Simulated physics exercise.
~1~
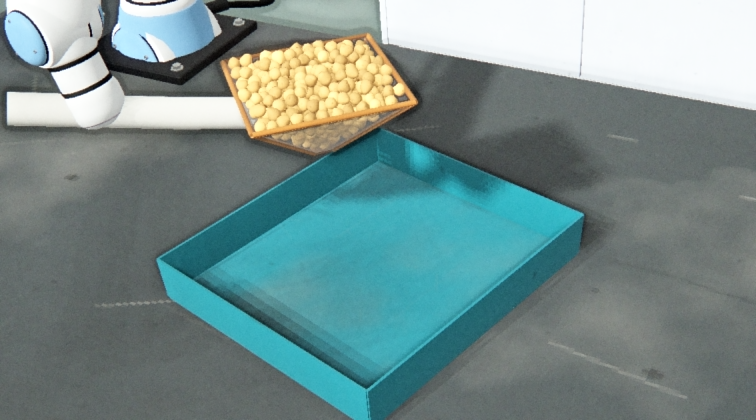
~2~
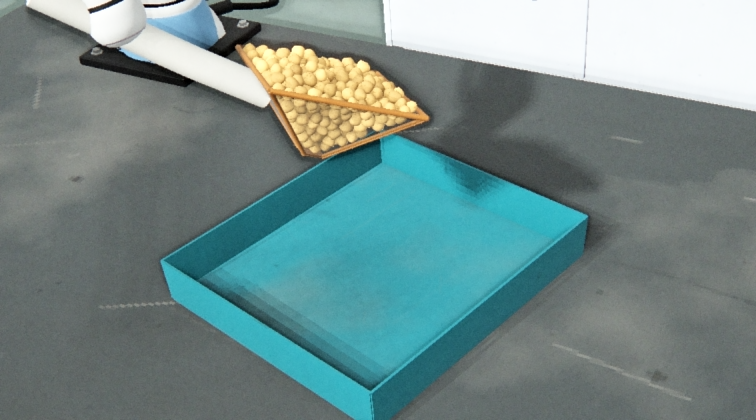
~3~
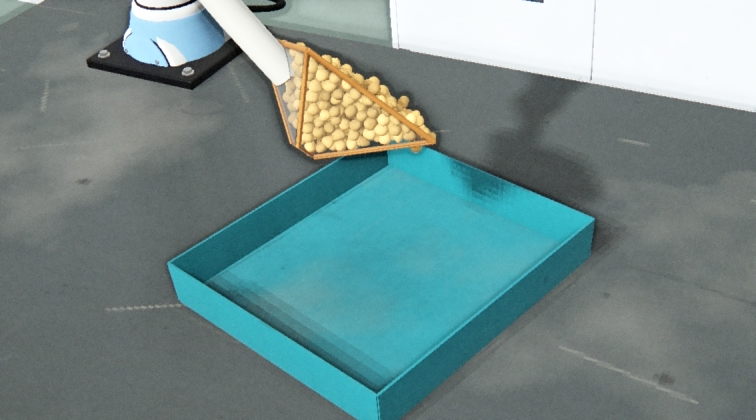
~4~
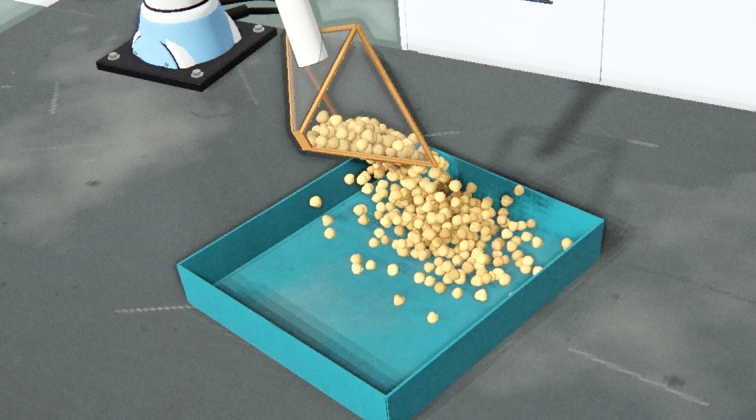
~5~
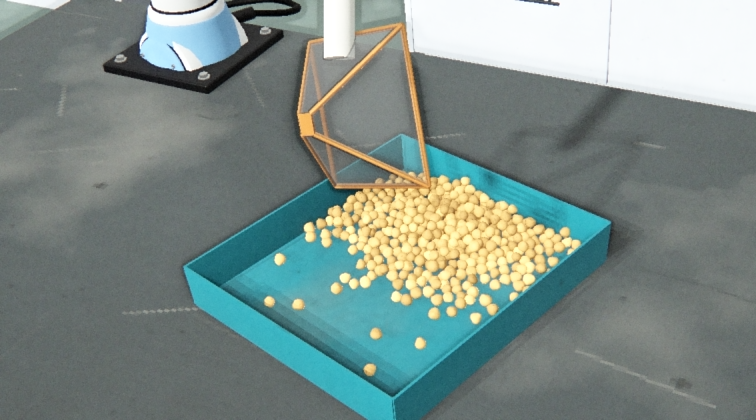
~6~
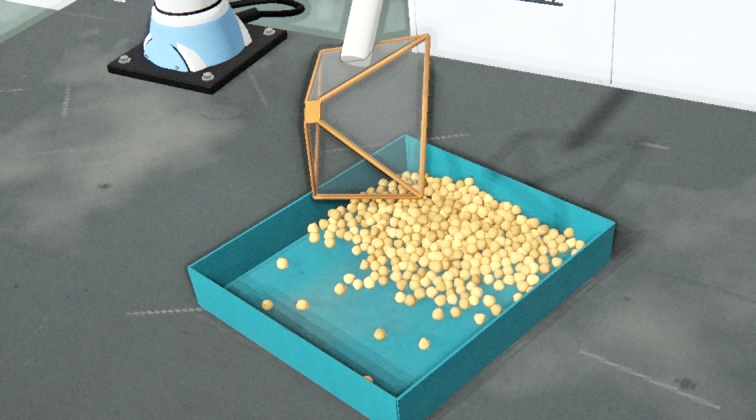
Above a teal tray, a robot arm tips a scoop until its chickpeas spill in.
